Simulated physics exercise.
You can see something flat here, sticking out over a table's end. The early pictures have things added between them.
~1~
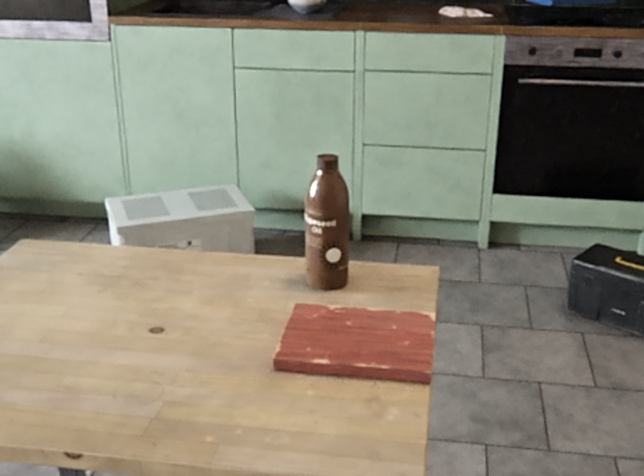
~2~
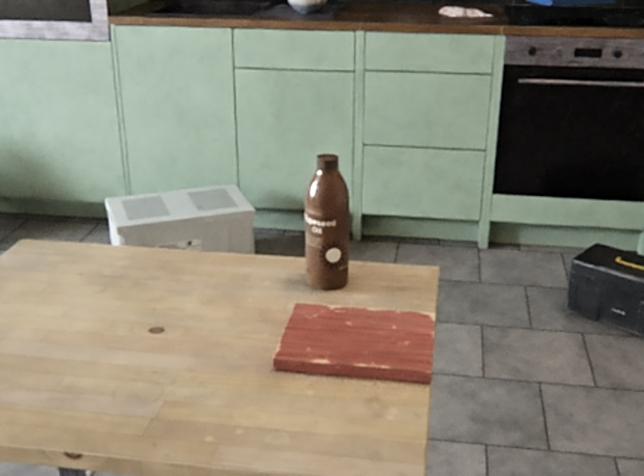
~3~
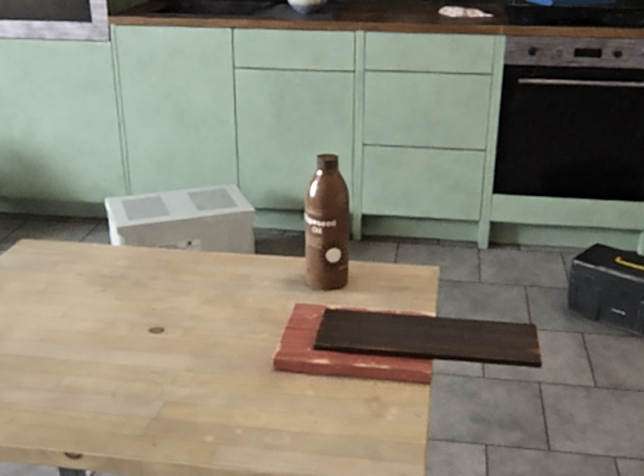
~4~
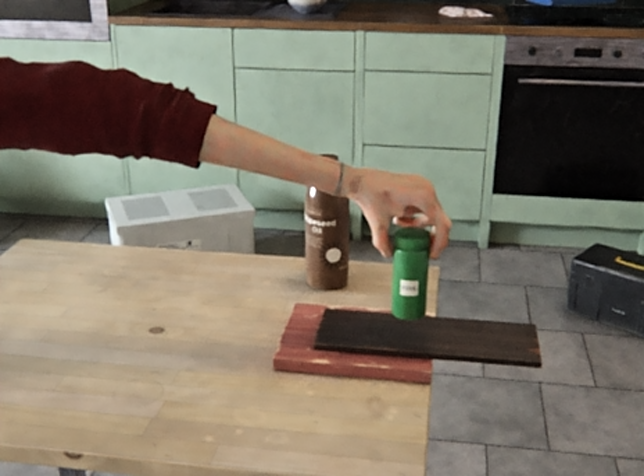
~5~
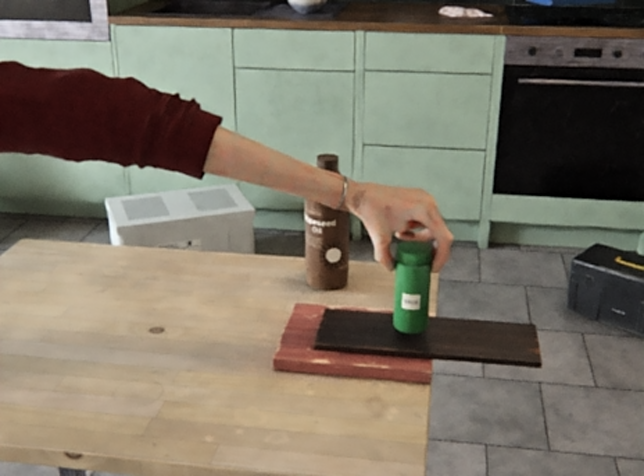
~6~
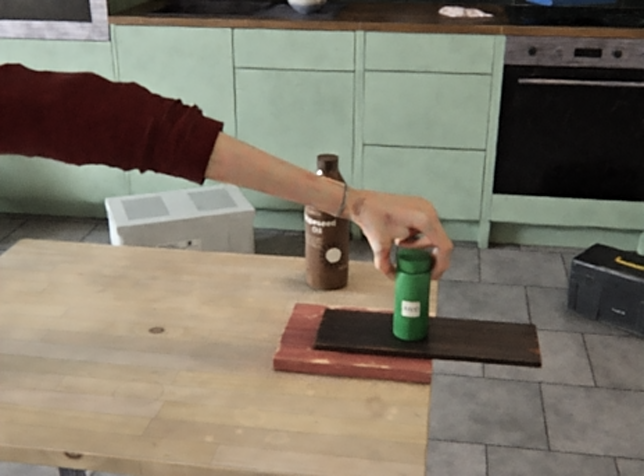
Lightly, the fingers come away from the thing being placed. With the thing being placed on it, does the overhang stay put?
Pretty sure it stays up there.
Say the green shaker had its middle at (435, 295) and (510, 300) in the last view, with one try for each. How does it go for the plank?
Try one: It stays where it is. Try two: It tumbles.
Then, 0.60 s on from there, things are still on the move.
Then, 1.50 s on from there, as before.
In the end, all 4 unmoved. At the end, from the last picture's camera, green shaker near (412, 294). The plank holds.
